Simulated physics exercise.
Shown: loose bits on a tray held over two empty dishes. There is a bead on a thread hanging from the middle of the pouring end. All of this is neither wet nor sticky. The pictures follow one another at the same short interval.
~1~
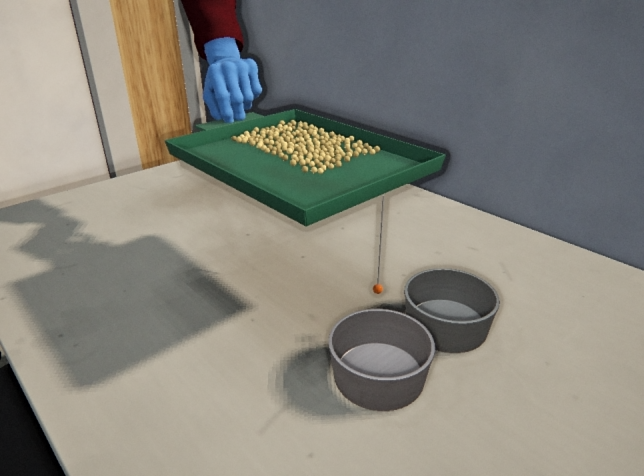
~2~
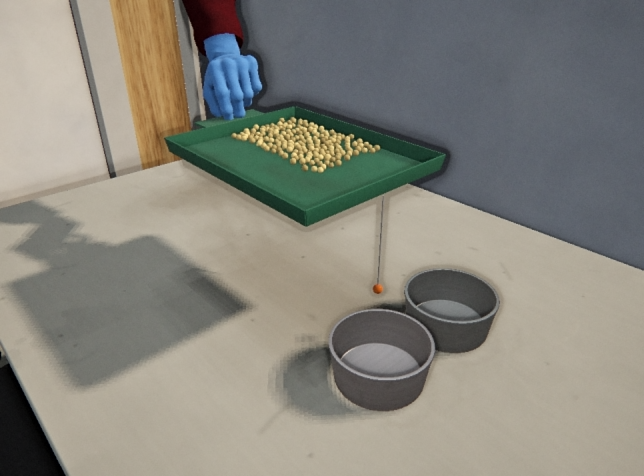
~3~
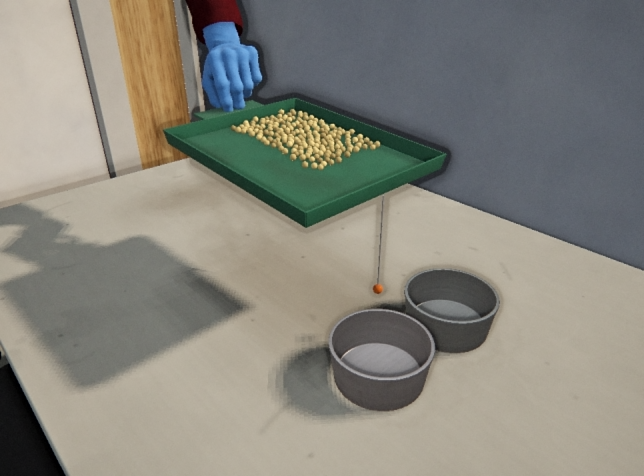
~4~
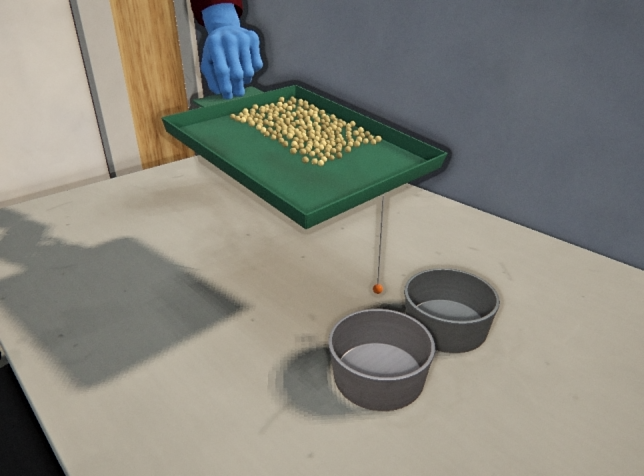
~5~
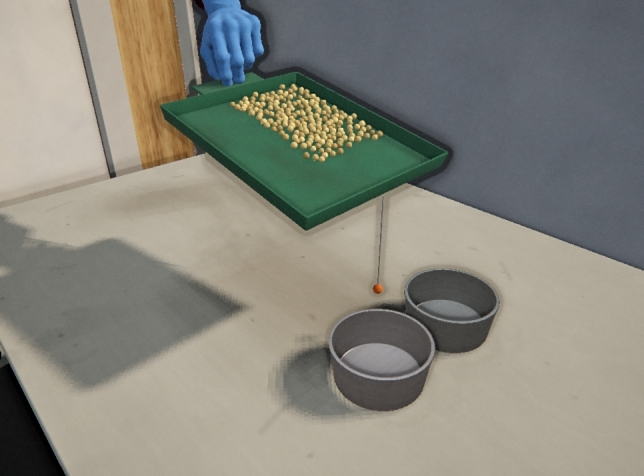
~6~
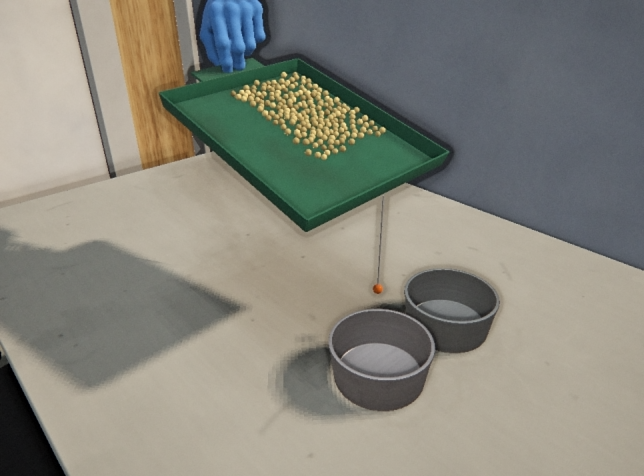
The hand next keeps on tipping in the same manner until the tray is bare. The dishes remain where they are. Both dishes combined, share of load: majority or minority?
By the end, the dishes are holding most of the load, I'd say.
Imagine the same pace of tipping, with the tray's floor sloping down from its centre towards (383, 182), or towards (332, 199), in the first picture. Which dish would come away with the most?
I'd say the one to the right first, then the one to the left.
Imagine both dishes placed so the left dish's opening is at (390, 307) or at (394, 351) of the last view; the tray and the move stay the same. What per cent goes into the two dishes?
That makes 40 per cent, followed by 60 per cent.
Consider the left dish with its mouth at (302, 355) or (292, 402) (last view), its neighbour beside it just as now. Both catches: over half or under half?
Result, first setup: A majority share; second setup: A majority share.
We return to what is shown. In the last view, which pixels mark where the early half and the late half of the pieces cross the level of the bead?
First part (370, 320), rest (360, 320).
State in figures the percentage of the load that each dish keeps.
In per cent, left near 70 and right near 0.
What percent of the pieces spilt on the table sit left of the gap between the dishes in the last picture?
Estimate: Roughly 80 %.
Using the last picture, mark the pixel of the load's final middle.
It settles centred around (374, 380).
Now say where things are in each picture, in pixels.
Corners of the pouring end (306, 208) and (442, 155), level; middle of the load (303, 143), soya beans; left dish (420, 383); right dish (488, 328); bead on its thread (378, 289), in the first frame.
Corners of the pouring end (306, 209) and (442, 154), level; middle of the load (303, 142), in the second frame.
Corners of the pouring end (306, 210) and (442, 154), tipped barely, lowest at the left corner; middle of the load (303, 136), in the third frame.
Corners of the pouring end (307, 212) and (443, 153), tipped a little, lowest at the left corner; middle of the load (304, 127), in the fourth frame.
Corners of the pouring end (307, 215) and (444, 152), tipped a little, lowest at the left corner; middle of the load (305, 119), in the fifth frame.
Corners of the pouring end (308, 217) and (445, 151), tipped clearly, lowest at the left corner; middle of the load (307, 112); left dish (420, 383); right dish (488, 328), in the sixth frame.
Just after the last frame, tray tipped steeply; the larger part on the tray; about a tenth in the left dish; about a tenth outside both; about a tenth in the air.
A moment on, tray tipped past a quarter turn; roughly half on the tray; roughly a quarter in the left dish; about a tenth outside both; roughly a quarter in the air.
Further on, tray tipped past a quarter turn; roughly two thirds in the left dish; just a few in the right dish; roughly a third outside both.
When it is over, tray tipped past a quarter turn; roughly two thirds in the left dish; just a few in the right dish; roughly a third outside both.
